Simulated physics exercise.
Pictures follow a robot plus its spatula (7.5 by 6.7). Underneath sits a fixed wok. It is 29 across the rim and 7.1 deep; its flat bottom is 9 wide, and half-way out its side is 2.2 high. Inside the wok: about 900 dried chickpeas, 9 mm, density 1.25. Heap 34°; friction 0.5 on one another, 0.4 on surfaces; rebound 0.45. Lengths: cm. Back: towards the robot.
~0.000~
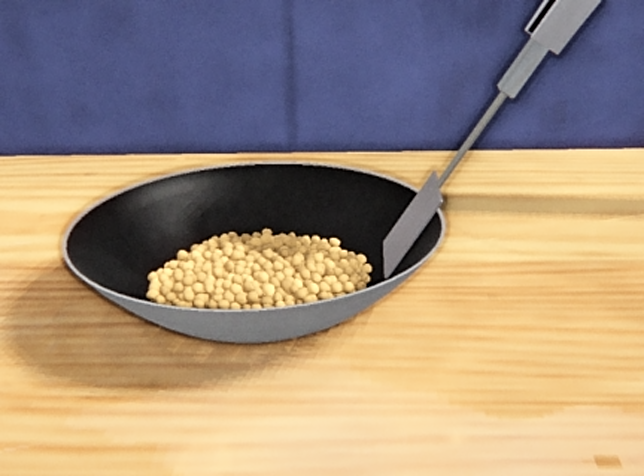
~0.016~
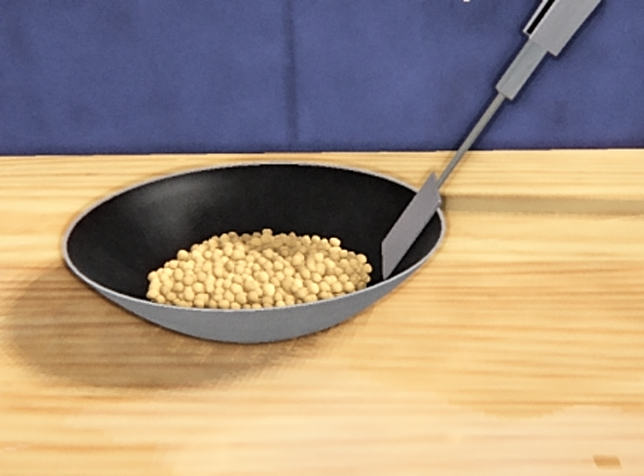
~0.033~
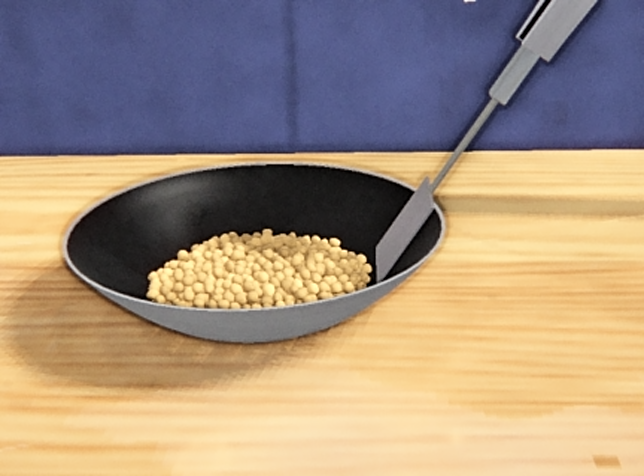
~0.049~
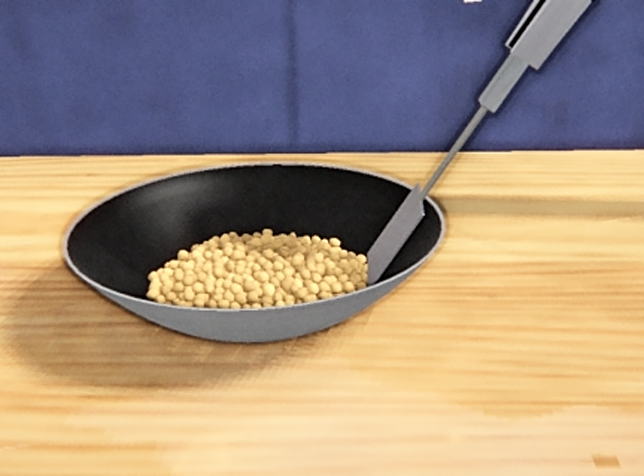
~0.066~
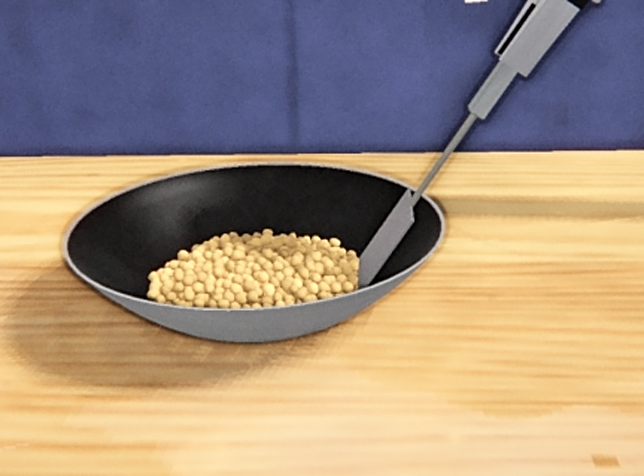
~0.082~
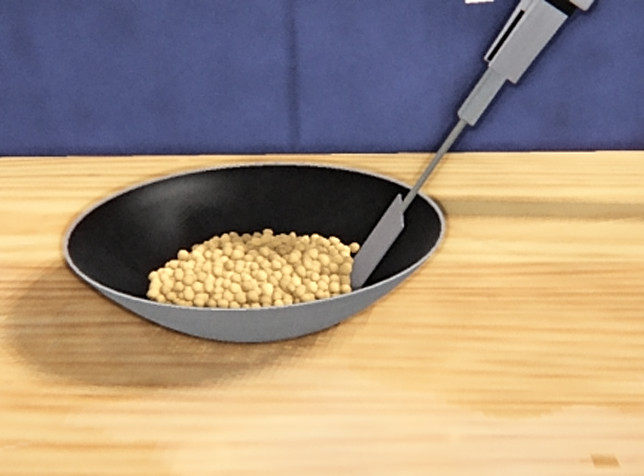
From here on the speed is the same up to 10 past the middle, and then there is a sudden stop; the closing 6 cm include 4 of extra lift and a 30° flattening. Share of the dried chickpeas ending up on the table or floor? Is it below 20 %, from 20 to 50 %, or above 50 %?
Below 20 %.
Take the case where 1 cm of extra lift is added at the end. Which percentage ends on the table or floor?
About 5 %.
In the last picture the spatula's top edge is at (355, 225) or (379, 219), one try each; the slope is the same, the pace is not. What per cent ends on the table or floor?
Near 25 per cent in the first try and near 20 per cent in the second.
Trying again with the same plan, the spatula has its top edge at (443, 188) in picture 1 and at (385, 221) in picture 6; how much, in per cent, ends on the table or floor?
Roughly 20 %.
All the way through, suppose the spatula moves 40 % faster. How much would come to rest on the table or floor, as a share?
Approx. 15 per cent.
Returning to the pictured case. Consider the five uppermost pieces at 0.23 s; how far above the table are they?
Roughly 5 centimetres.
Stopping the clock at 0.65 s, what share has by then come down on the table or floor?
5 %.
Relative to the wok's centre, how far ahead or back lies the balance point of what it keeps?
It sits some 4.0 centimetres ahead of centre.
After 0.23 s, sloping 57°, highest piece 5 above the table; 900 in the wok.
After 0.37 s, sloping 48°, highest piece 7 above the table; 900 in the wok.
After 0.65 s, sloping 27°, highest piece 8 above the table; 836 in the wok, 47 on the table or floor, 17 on the blade or in flight.
After 1.70 s, sloping 27°, highest piece 8 above the table; 836 in the wok, 64 on the table or floor.
In the end, 836 in the wok, 64 on the table or floor. That is 7 % on the table or floor.
